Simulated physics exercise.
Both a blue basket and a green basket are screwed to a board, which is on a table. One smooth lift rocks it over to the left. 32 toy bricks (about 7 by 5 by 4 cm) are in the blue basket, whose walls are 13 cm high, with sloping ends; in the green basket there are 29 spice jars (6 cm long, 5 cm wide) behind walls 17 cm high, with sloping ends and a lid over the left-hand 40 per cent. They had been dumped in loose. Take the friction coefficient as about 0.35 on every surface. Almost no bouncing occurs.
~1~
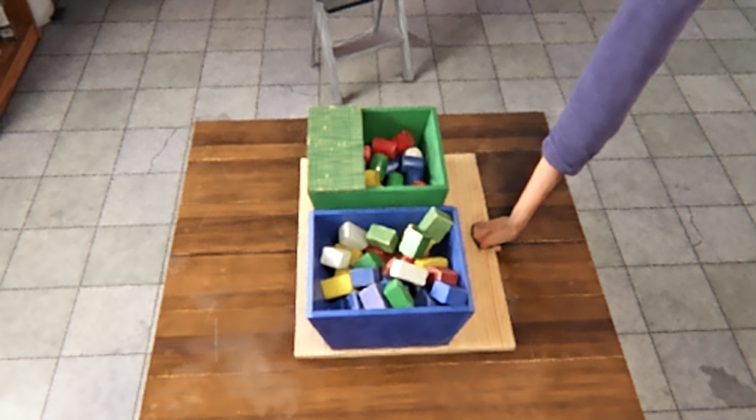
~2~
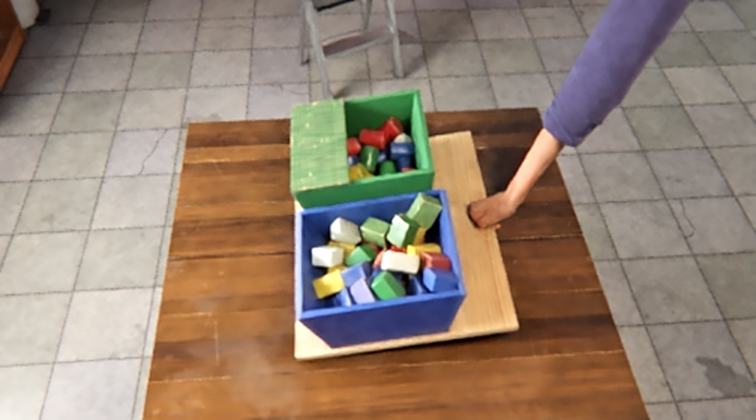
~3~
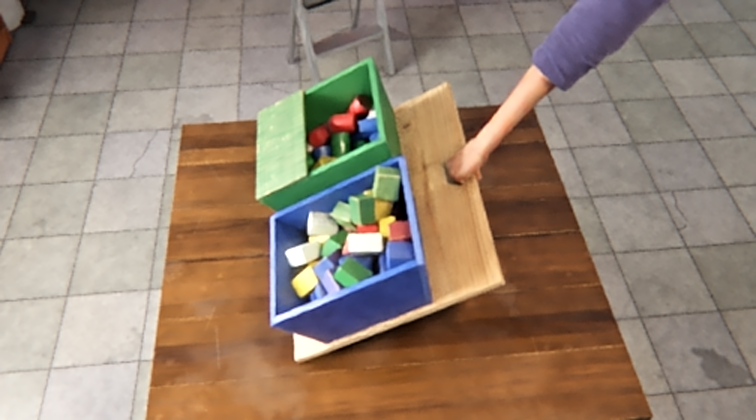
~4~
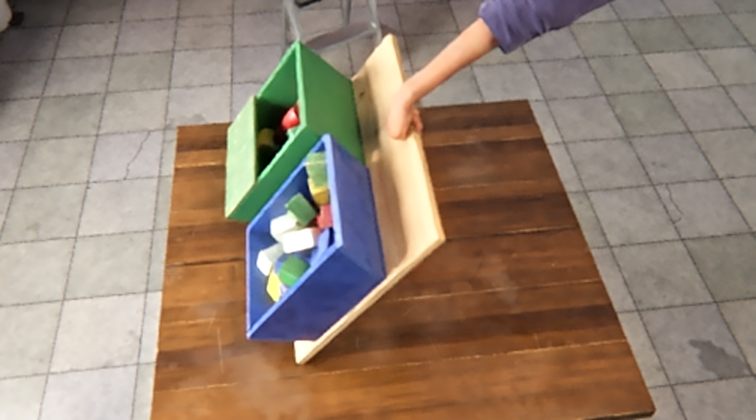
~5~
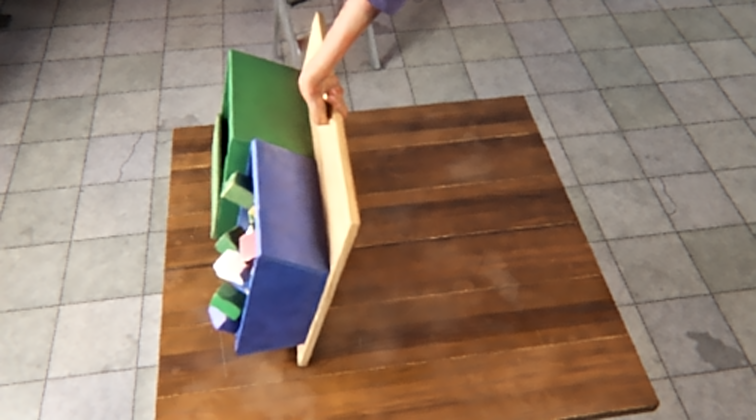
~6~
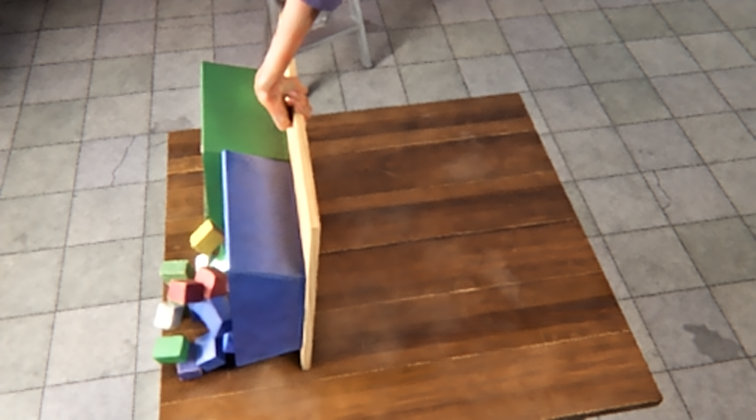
A hand lifting a board's right side, tilting blue and green baskets leftward on a wooden table, toy bricks tumbling from the blue one.
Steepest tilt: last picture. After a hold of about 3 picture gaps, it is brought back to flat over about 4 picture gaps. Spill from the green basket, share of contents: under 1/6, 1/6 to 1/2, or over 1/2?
My money is on a spill below a sixth of the load.
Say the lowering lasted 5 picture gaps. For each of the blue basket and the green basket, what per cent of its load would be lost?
In that case blue basket 80 %, green basket 0 %.
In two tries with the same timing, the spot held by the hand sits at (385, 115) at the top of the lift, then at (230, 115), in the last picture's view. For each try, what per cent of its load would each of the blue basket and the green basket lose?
Loss per try - blue basket 30 / 100 percent, green basket 0 / 10 percent.
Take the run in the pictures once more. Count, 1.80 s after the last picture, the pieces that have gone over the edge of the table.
Around 10, roughly.
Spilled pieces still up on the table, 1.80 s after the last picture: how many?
Estimated count: 18.
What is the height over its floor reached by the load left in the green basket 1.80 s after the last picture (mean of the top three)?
I'd say some 13 cm high.
Then, 0.29 s after the last picture, tilt 84°; the blue basket is down by 23 of 32 and the green basket has all 29.
Then, 0.65 s after the last picture, tilt 74°; the blue basket is down by 26 of 32 and the green basket has all 29.
Then, 1.15 s after the last picture, tilt 1°; the blue basket is down by 28 of 32 and the green basket has all 29.
Outcome (1.80 s after the last picture), the blue basket is down by 28 of 32 and the green basket has all 29. Asked share, 0 of 29, 0 per cent.
